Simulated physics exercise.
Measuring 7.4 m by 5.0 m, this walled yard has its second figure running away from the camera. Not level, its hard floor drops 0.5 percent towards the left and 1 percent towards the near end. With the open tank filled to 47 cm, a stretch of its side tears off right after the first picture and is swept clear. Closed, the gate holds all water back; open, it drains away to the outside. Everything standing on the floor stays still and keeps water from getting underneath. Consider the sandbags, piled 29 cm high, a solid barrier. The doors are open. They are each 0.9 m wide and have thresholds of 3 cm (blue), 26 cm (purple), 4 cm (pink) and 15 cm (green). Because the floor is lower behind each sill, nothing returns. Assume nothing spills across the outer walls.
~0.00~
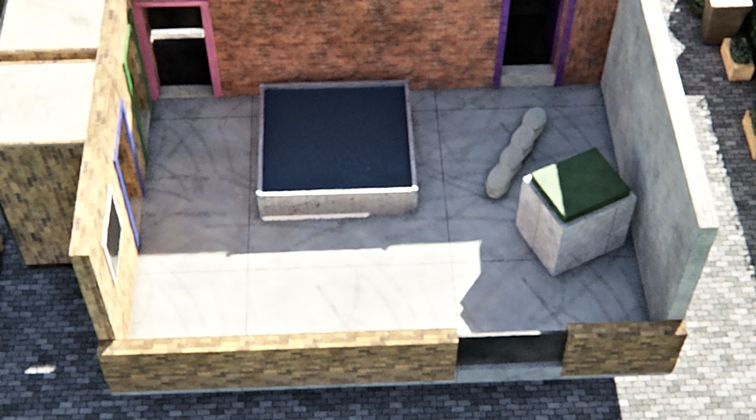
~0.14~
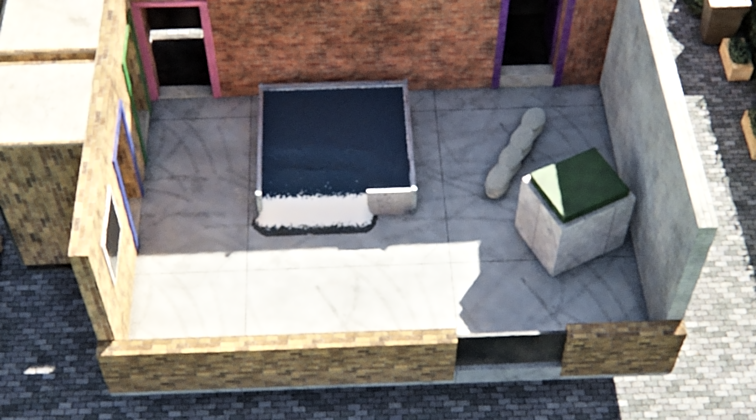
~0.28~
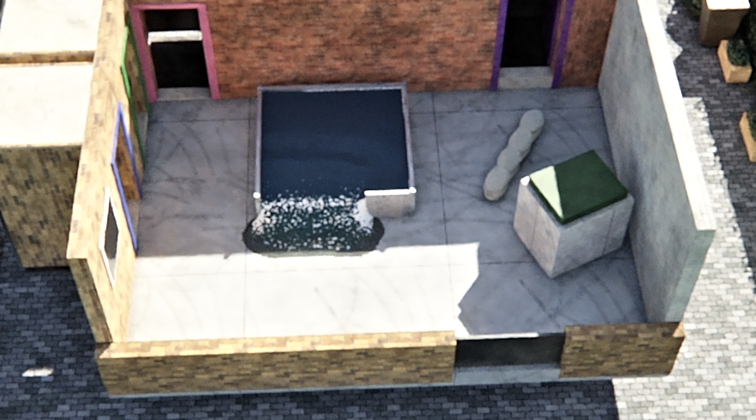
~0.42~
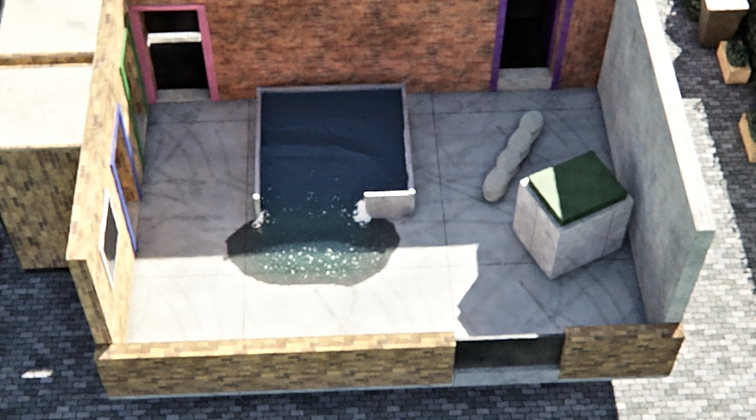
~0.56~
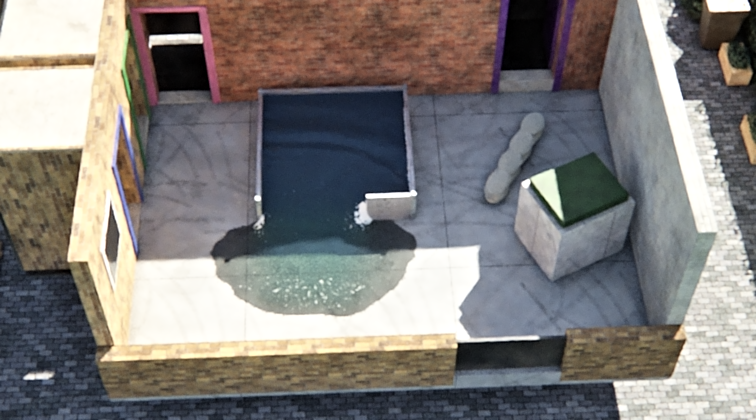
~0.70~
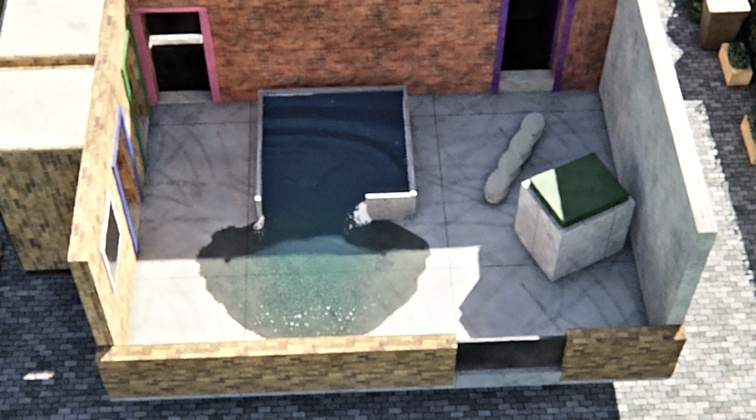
Dark water sits still in an open tank inside a brick-walled yard, beside a grey block with a green top. Part of the tank's near side gives way, and water pours out in a white, foaming rush. It spreads across the pale floor in a widening, rounded pool, reaching the near wall.
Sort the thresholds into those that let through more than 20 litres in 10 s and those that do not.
Sorted: Blue door lets more through; purple door does not; pink door lets more through; green door does not.
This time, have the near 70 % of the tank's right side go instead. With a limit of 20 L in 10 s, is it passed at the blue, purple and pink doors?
Then blue does not exceed it, purple does not exceed it, pink does not exceed it.
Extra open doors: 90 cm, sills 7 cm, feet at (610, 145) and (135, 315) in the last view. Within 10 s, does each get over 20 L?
Door 1: Limit not reached; door 2: Limit broken.
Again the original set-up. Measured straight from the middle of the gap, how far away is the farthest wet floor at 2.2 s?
I'd put it close to 4.0 m.
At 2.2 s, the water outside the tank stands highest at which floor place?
Roughly pixel (126, 374).
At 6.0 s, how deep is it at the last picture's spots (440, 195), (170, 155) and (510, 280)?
2, 4, 5 cm.
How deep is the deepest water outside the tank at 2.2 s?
About 48 cm.
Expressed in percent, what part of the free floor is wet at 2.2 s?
30 %.
After 1.4 s water covers 25 % of the floor and is deepest (30 cm) near (282, 368); blue door not reached, purple door not reached, pink door not reached, green door not reached.
After 2.2 s water covers 30 % of the floor and is deepest (48 cm) near (126, 374); blue door not reached, purple door not reached, pink door not reached, green door not reached.
After 3.5 s water covers 50 % of the floor and is deepest (31 cm) near (126, 374); blue door 7 cm at the sill, 0 L in, purple door not reached, pink door not reached, green door not reached.
After 6.0 s water covers 75 % of the floor and is deepest (16 cm) near (583, 312); blue door 7 cm at the sill, 17 L in, purple door not reached, pink door 13 cm at the sill, 60 L in, green door 4 cm at the sill, 0 L in.
After 10.0 s water covers 95 % of the floor and is deepest (11 cm) near (617, 354); blue door 5 cm at the sill, 43 L in, purple door 4 cm at the sill, 0 L in, pink door 9 cm at the sill, 156 L in, green door 9 cm at the sill, 0 L in.
